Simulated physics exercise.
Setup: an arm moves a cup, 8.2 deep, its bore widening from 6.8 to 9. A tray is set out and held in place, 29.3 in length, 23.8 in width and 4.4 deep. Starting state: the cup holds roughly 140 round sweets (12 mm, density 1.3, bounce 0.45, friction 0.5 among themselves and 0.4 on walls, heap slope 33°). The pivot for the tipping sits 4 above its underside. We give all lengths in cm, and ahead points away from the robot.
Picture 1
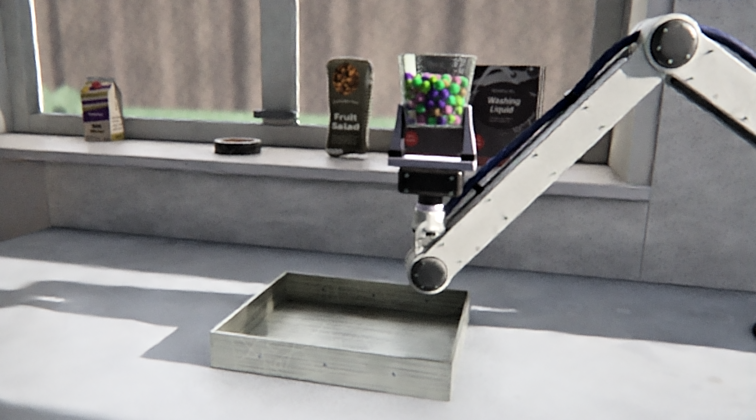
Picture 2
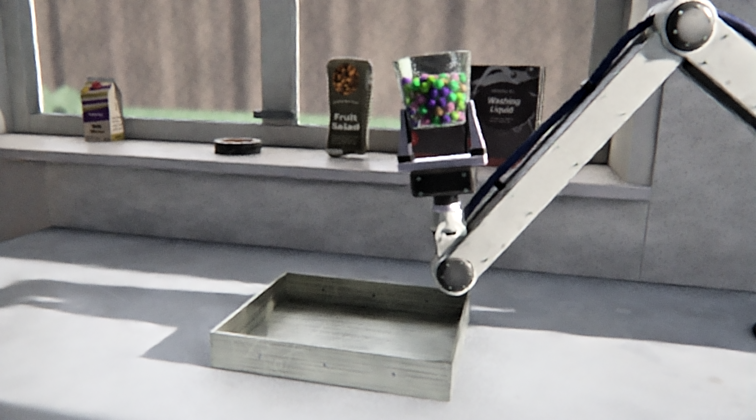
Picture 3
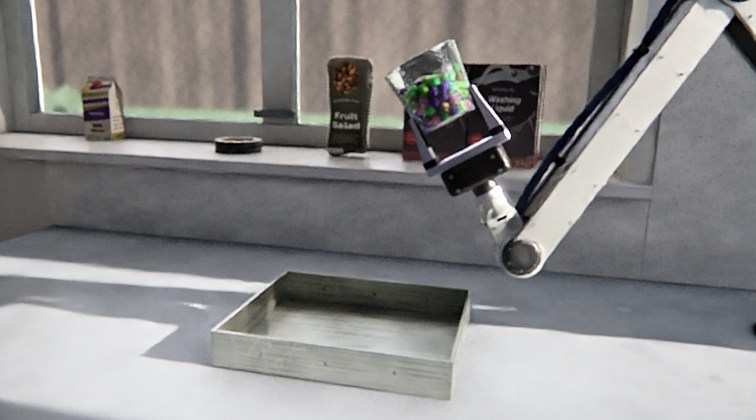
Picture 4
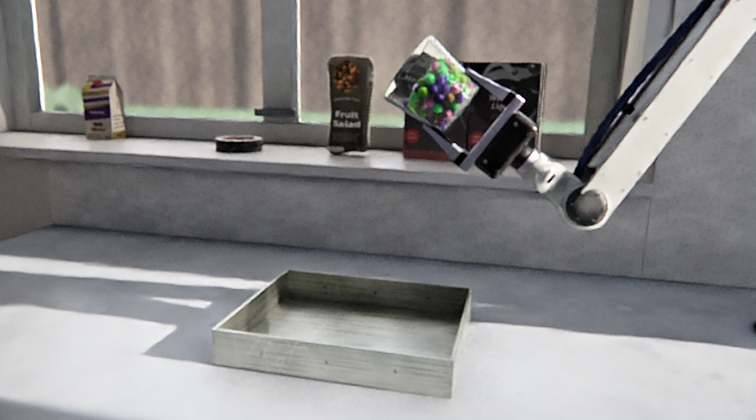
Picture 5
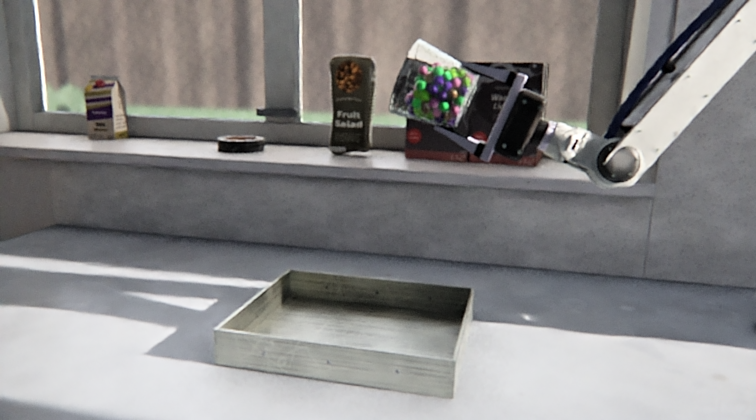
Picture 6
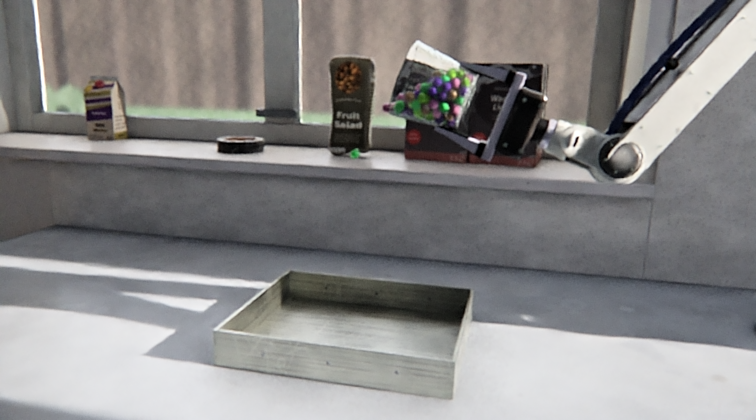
A white robot arm holding a clear cup of green, purple and orange sweets tilts it leftward, gradually then steeply, its lower joint swinging right and upward, until the sweets bunch at the rim and a few green ones drop out. Below, an open grey-green tray rests on a sunlit pale counter. The steady, slightly raised view faces a windowsill holding a carton, black roll, Fruit Salad pouch and dark packaging.
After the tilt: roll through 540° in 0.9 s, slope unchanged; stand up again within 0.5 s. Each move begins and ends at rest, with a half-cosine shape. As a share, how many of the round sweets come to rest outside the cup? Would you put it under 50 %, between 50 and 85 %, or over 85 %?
I would put it under 50 %.
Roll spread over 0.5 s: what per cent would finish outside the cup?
Then roughly 10 per cent.
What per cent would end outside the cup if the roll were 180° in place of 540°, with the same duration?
Estimate: Approx. 15 per cent.
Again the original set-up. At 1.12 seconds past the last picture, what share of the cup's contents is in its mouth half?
Near 35 per cent lies in the mouth half.
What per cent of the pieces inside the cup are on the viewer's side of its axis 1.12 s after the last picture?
It's close to 65 percent.
Then, 0.56 s on, tipped 71°, highest piece 38 above the table; 128 in the cup, 6 in the tray, 1 on the table or floor, 9 in flight or on a rim.
Then, 1.12 s on, tipped 42°, highest piece 36 above the table; 115 in the cup, 24 in the tray, 1 on the table or floor, 4 in flight or on a rim.
Then, 1.60 s on, upright, highest piece 38 above the table; 115 in the cup, 28 in the tray, 1 on the table or floor.
Then, 2.30 s on, upright, highest piece 38 above the table; 115 in the cup, 28 in the tray, 1 on the table or floor.
In the end, 115 in the cup, 28 in the tray, 1 on the table or floor. That is 20 % outside the cup.
